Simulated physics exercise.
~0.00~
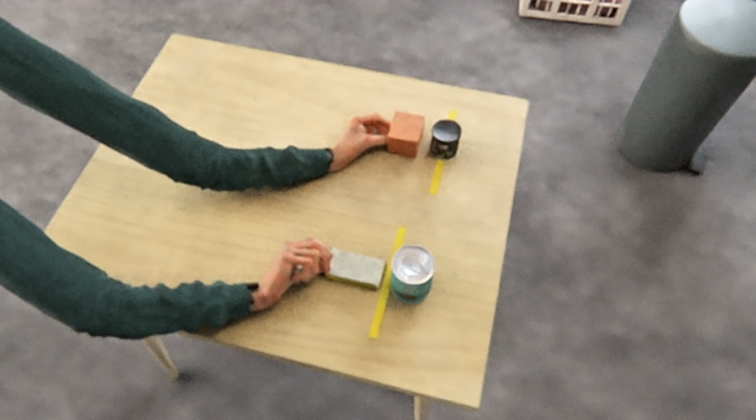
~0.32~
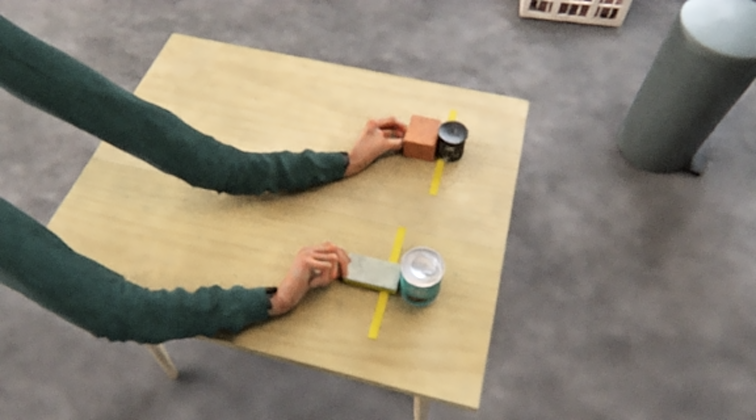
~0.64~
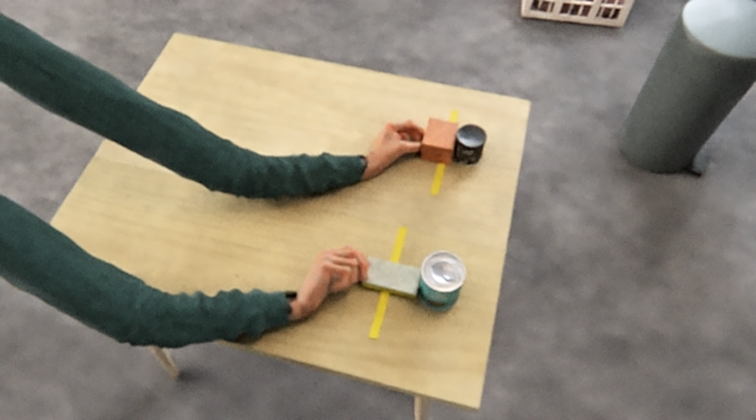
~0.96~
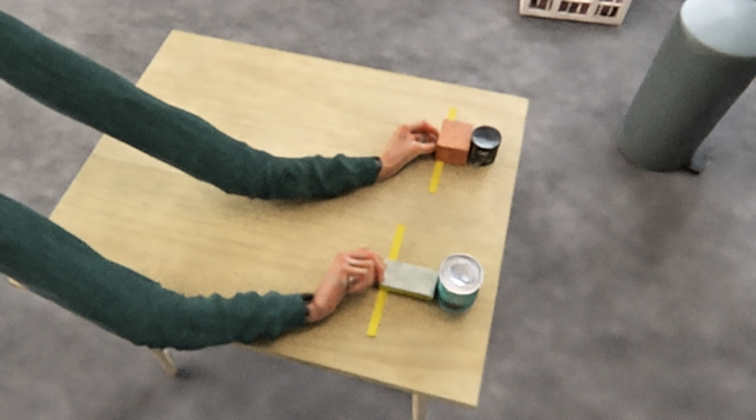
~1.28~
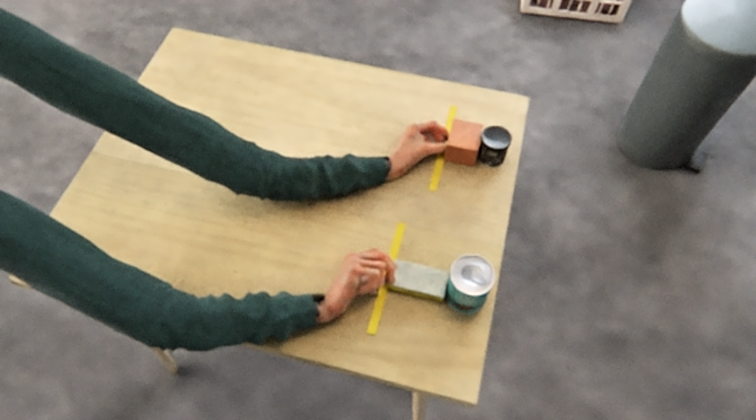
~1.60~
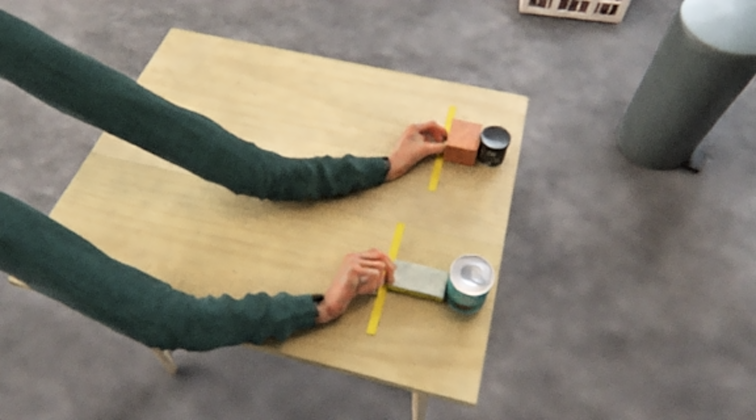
Two hands pushing an orange block and yellow sponge rightward, sliding a black tin and turquoise pot past tape, all staying on the table.
